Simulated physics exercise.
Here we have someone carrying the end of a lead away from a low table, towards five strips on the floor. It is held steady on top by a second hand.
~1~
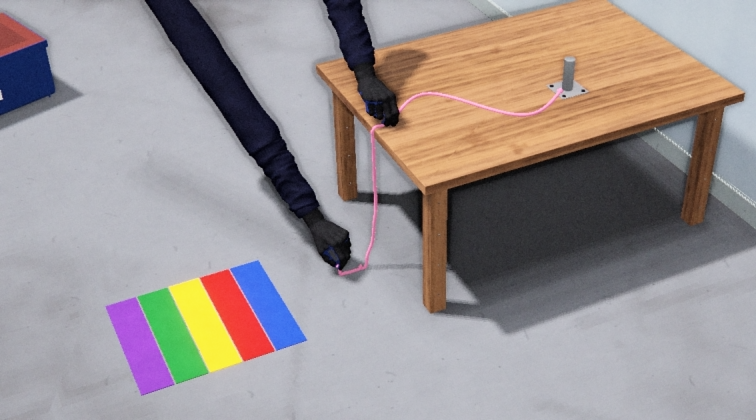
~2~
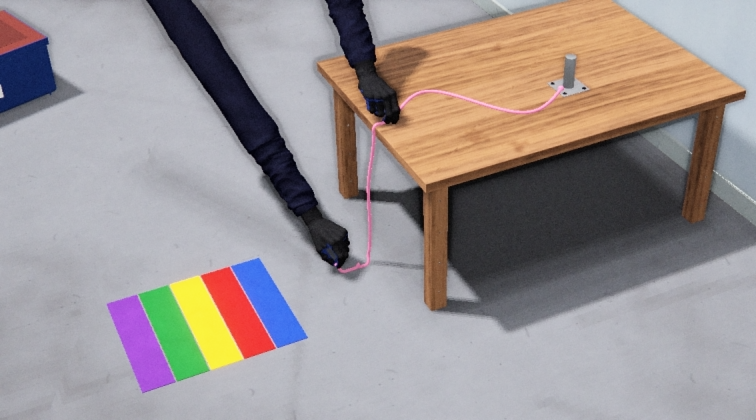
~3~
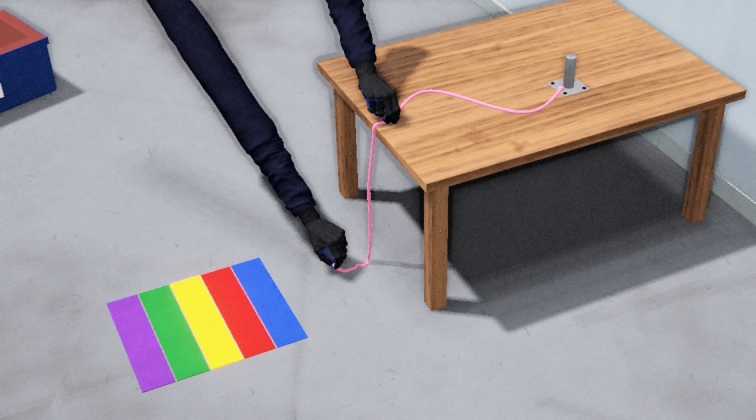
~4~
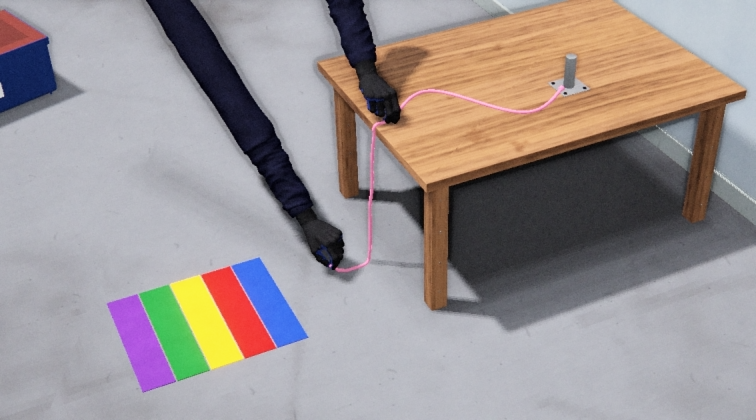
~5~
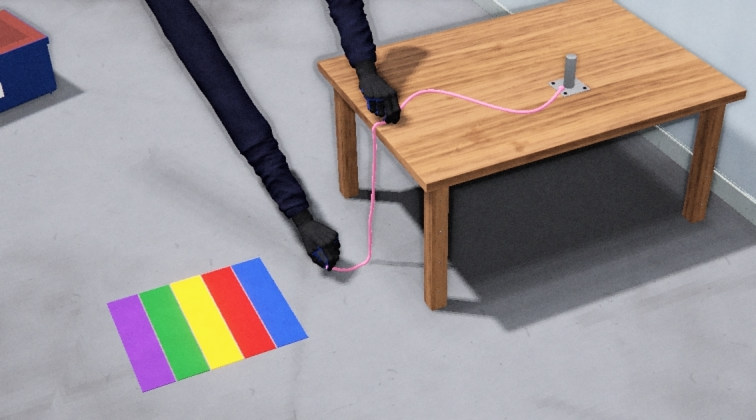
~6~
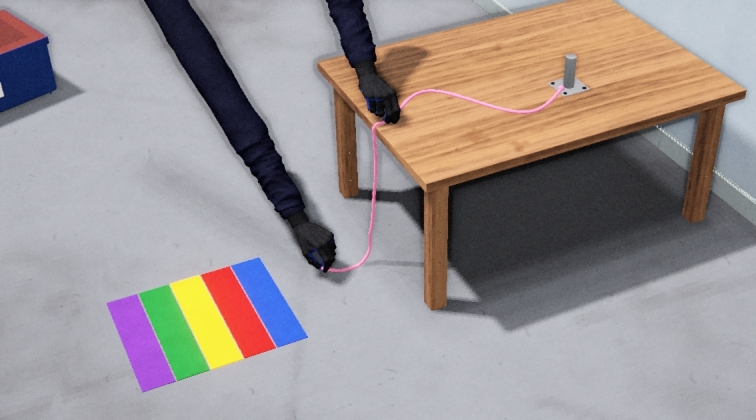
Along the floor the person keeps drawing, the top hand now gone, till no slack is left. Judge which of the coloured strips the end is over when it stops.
It is over the green strip.
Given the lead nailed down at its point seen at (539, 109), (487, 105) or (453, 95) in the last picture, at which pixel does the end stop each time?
About (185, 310), (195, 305) and (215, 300).
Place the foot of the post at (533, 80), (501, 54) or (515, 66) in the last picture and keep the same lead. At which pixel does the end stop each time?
It works out at around (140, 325), (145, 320) and (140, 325) for the three tries.
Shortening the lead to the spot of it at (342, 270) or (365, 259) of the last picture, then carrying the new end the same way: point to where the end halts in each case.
Try 1: (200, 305); try 2: (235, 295).
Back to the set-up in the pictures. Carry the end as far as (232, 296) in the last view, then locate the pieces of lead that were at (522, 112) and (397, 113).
The first goes to (498, 99), the other to (371, 150).
Early on, end near (232, 296); over red.
Midway, end near (192, 309); over yellow.
At the end of the slack, end near (170, 316); over green. The green one.
